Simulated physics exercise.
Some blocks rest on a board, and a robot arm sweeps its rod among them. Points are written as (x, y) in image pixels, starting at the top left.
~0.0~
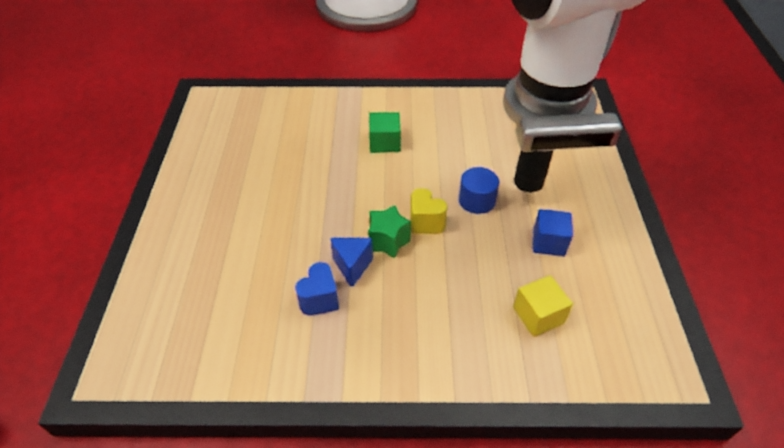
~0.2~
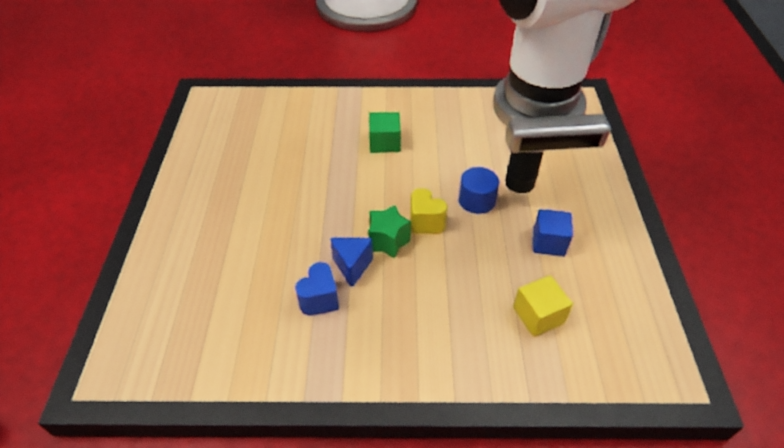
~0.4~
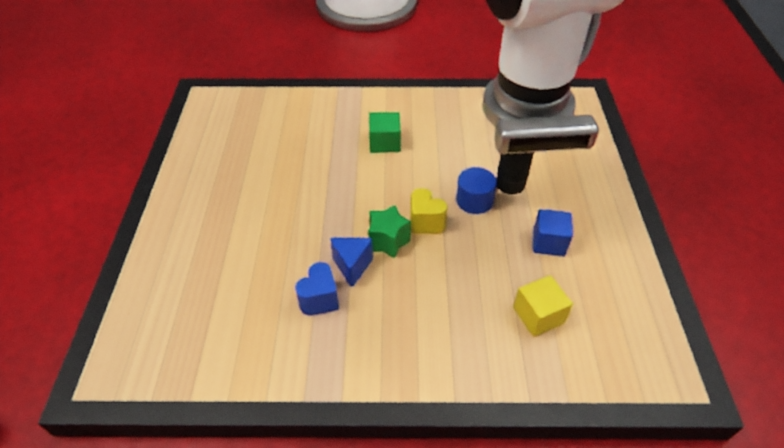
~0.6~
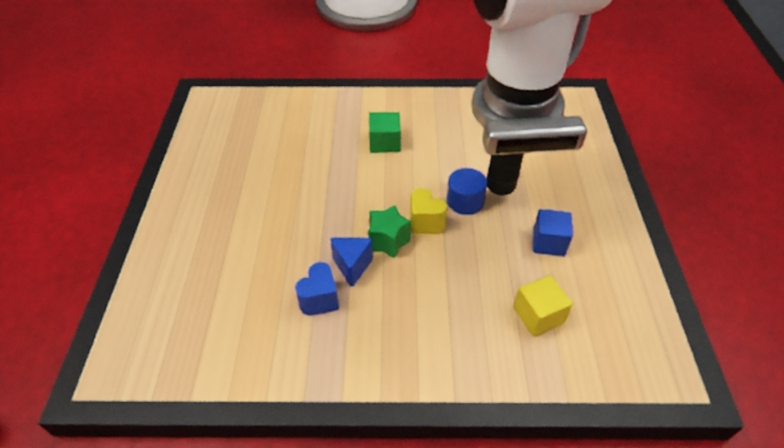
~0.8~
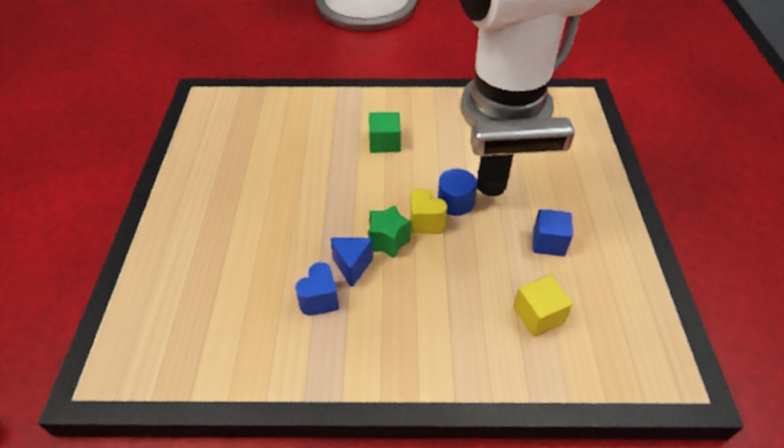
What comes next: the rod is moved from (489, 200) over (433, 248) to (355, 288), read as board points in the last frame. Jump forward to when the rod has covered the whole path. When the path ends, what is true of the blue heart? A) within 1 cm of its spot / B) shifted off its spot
A.
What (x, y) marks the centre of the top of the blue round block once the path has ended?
Located at (439, 184).
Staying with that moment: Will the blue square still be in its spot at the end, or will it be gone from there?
It keeps its spot.
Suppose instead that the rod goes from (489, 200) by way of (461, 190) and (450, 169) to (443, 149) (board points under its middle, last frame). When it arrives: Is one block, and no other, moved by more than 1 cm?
My answer is yes.
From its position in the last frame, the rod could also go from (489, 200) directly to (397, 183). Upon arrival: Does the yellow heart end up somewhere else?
Yes - that is the case.
The first path, step by step. One third of the way, rod at (454, 219); yellow heart at (418, 204); blue round block at (439, 184).
Two thirds of the way, rod at (410, 251); yellow heart at (411, 204), turned 15° clockwise; blue round block at (439, 184).
At the end, rod at (354, 275); blue heart in place; blue three-sided block at (339, 247), turned 20° clockwise; yellow heart at (411, 204), turned 15° clockwise; blue round block at (439, 184); blue square in place.
